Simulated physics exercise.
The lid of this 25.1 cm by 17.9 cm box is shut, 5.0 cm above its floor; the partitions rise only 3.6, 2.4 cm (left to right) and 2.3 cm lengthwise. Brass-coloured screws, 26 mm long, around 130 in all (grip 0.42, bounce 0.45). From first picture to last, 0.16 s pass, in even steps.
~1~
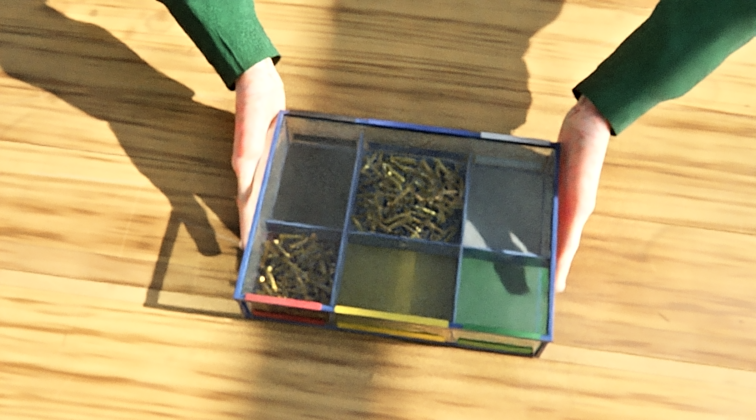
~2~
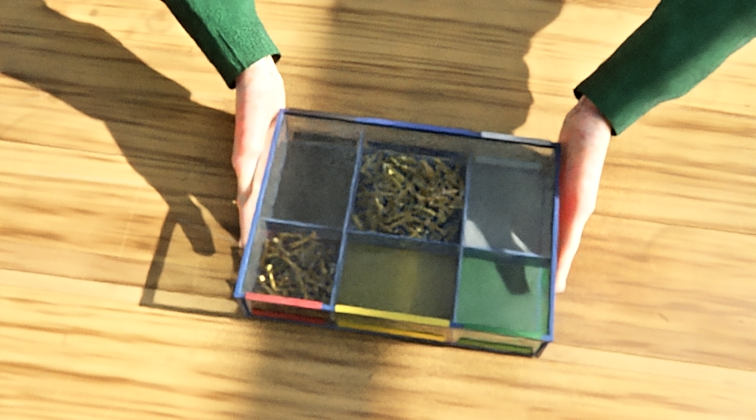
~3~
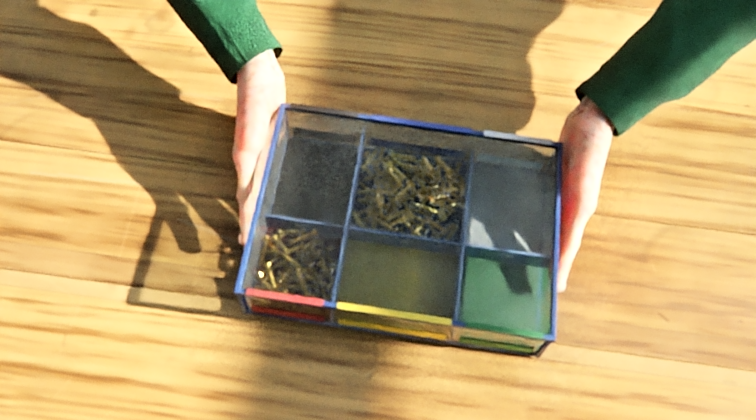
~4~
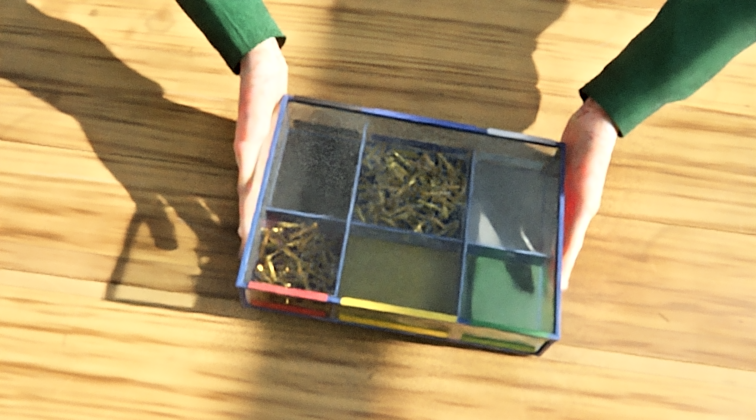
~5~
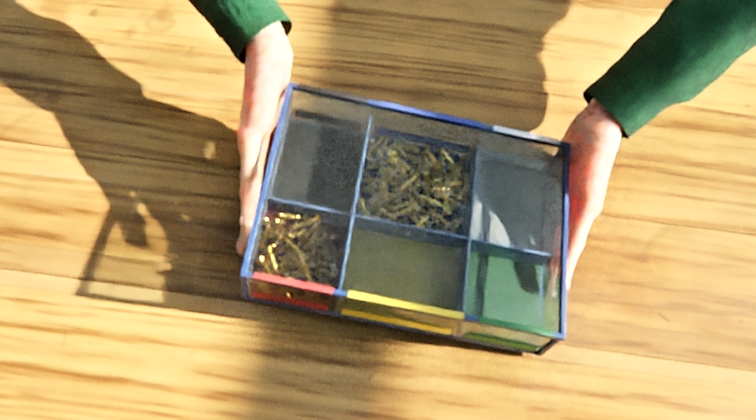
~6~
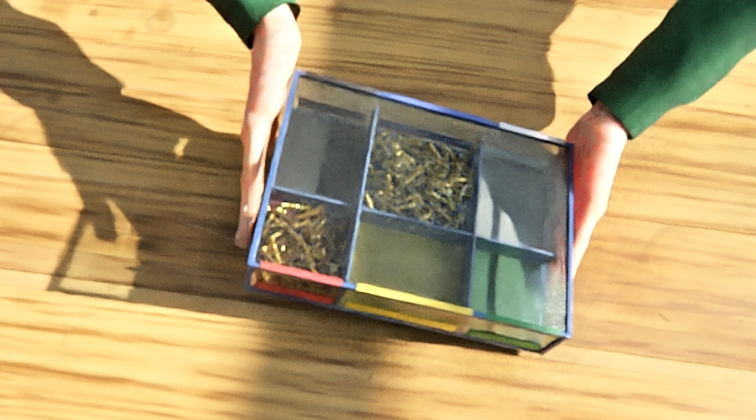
On a sunlit wooden surface, two hands in green sleeves hold a shut, clear-lidded box with blue edges, brass-coloured screws filling two of its six compartments. The box is nearly level at first, then the hands gradually tilt it, the left side rising, while the screws stay in the same two compartments.
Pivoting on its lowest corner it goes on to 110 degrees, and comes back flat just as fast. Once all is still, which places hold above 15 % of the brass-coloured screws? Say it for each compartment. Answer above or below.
Red compartment: Above; blue compartment: Below; green compartment: Below; yellow compartment: Below; white compartment: Above; black compartment: Below.
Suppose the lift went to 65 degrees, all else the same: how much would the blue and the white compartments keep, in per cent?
In that case blue 45, white 20.
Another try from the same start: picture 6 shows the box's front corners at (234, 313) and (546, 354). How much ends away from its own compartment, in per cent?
In that case some 65 per cent.
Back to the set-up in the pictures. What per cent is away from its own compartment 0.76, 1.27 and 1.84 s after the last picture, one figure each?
In turn: 45, 70, 70.
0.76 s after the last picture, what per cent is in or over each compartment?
Red 30, blue 25, green 0, yellow 0, white 40, black 0.
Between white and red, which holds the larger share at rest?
The white compartment.
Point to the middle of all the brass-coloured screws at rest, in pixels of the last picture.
Near (507, 218).
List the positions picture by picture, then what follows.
Box tilt 0 degrees, front corners at (240, 295) and (547, 337); red 35 %, blue 65 %, in the first picture.
Box tilt 1 degrees, front corners at (240, 294) and (548, 337), in the second picture.
Box tilt 2 degrees, front corners at (240, 290) and (550, 336), in the third picture.
Box tilt 5 degrees, front corners at (242, 283) and (554, 335), lowest corner right back, in the fourth picture.
Box tilt 9 degrees, front corners at (246, 273) and (560, 334), lowest corner right back, in the fifth picture.
Box tilt 14 degrees, front corners at (253, 262) and (566, 333), lowest corner right back; red 35 %, blue 65 %, in the sixth picture.
Then, 0.76 s after the last picture, tilt 110 degrees; red 30 %, blue 25 %, white 40 %.
Then, 1.27 s after the last picture, tilt 49 degrees; red 30 %, white 65 %.
Then, 1.84 s after the last picture, tilt 0 degrees; red 30 %, white 65 %.
In the end, red 30 %, blue 0 %, green 0 %, yellow 0 %, white 65 %, black 0 %.
